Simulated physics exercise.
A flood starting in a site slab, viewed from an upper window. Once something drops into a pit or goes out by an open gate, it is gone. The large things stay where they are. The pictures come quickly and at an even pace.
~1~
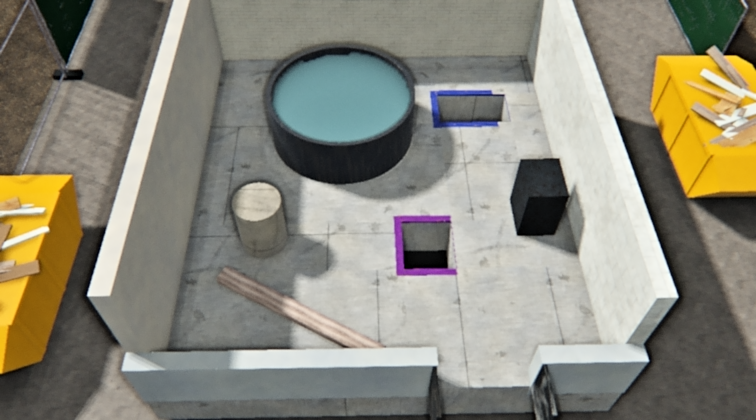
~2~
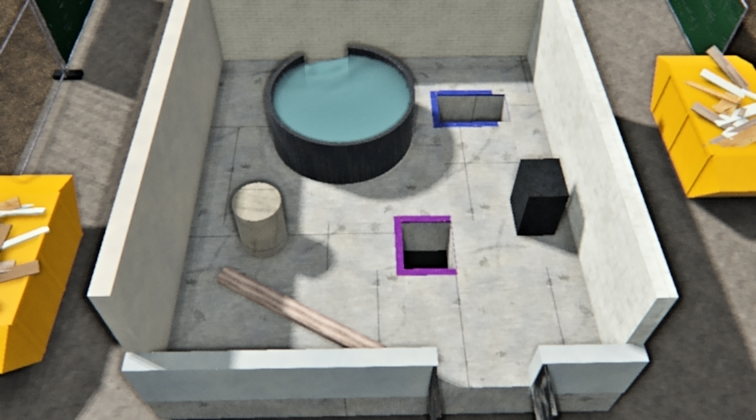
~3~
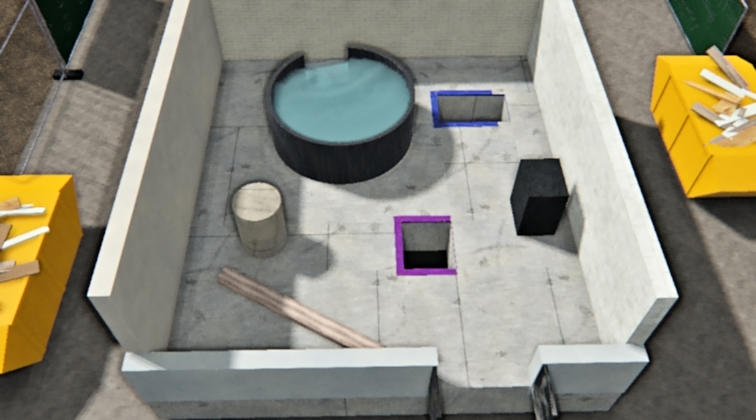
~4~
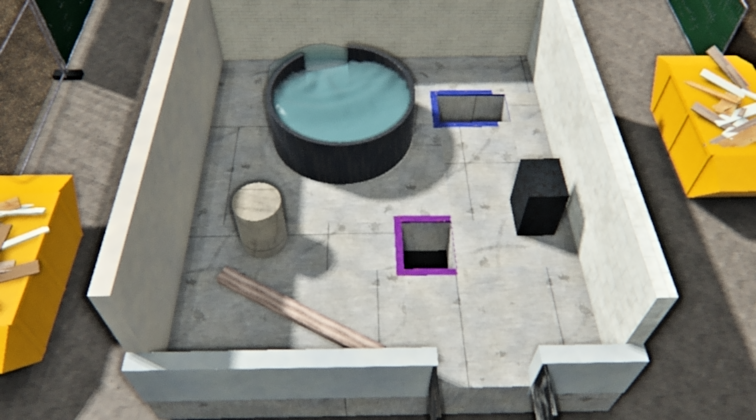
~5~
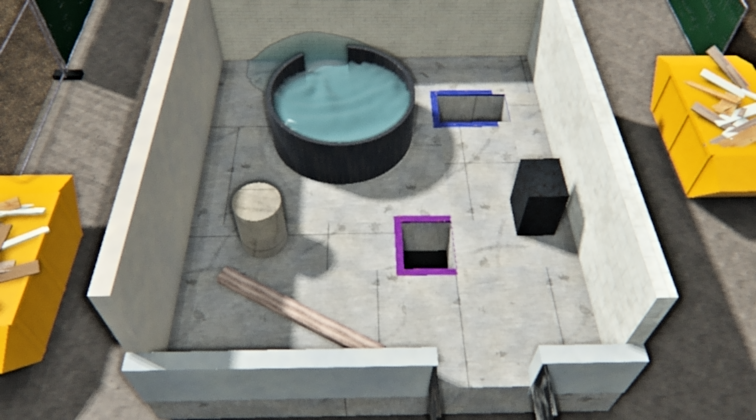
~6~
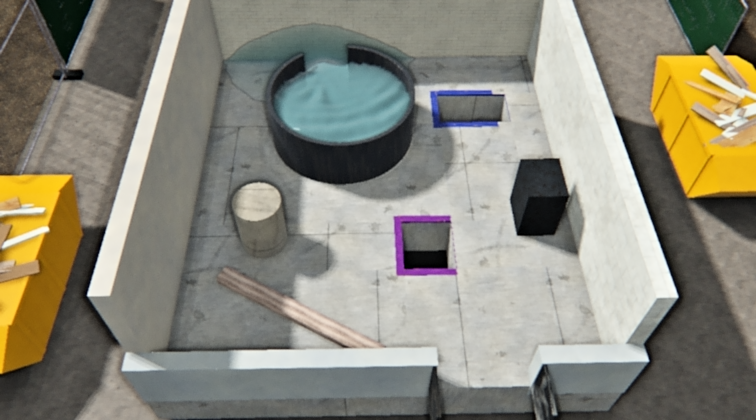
Water in a round black-walled pool sits still, then a gap shows in the far rim, the surface ripples, and a pale sheet pours out behind it, spreading across the floor toward the back wall and left. The walled concrete slab is seen from above by an unmoving camera. A blue-edged opening, purple-edged pit, black block, pale drum and planks lie inside, with yellow skips outside.
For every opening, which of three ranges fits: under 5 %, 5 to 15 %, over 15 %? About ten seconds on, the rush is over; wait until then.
Gate, under 5 %; blue pit, over 15 %; purple pit, 5 to 15 %.
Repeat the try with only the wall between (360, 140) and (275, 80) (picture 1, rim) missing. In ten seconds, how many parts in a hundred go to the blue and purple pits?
In percent: Blue 12, purple 20.
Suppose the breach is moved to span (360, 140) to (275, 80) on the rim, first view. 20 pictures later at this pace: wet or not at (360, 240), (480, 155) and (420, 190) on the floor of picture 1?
First spot submerged, second spot spared, third spot spared.
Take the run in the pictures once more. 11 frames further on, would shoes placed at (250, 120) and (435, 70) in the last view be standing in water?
Submerged, then submerged.
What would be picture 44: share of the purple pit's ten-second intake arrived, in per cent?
By then roughly 30 percent of the ten-second total is in.
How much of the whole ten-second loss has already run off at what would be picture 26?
My reading is near 20 per cent.
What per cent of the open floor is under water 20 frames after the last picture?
I'd guess some 60 per cent.
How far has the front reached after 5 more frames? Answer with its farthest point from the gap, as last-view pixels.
At roughly (514, 61).
A moment on, water covers 20 % of the floor; the gate 0 %, the blue pit 0 %, the purple pit 0 %.
Next, water covers 35 % of the floor; the gate 0 %, the blue pit 2 %, the purple pit 0 %.
Then, water covers 60 % of the floor; the gate 0 %, the blue pit 6 %, the purple pit 0 %.
Later, water covers 85 % of the floor; the gate 0 %, the blue pit 11 %, the purple pit 3 %.
In the end, water covers 100 % of the floor; the gate 1 %, the blue pit 18 %, the purple pit 9 %.
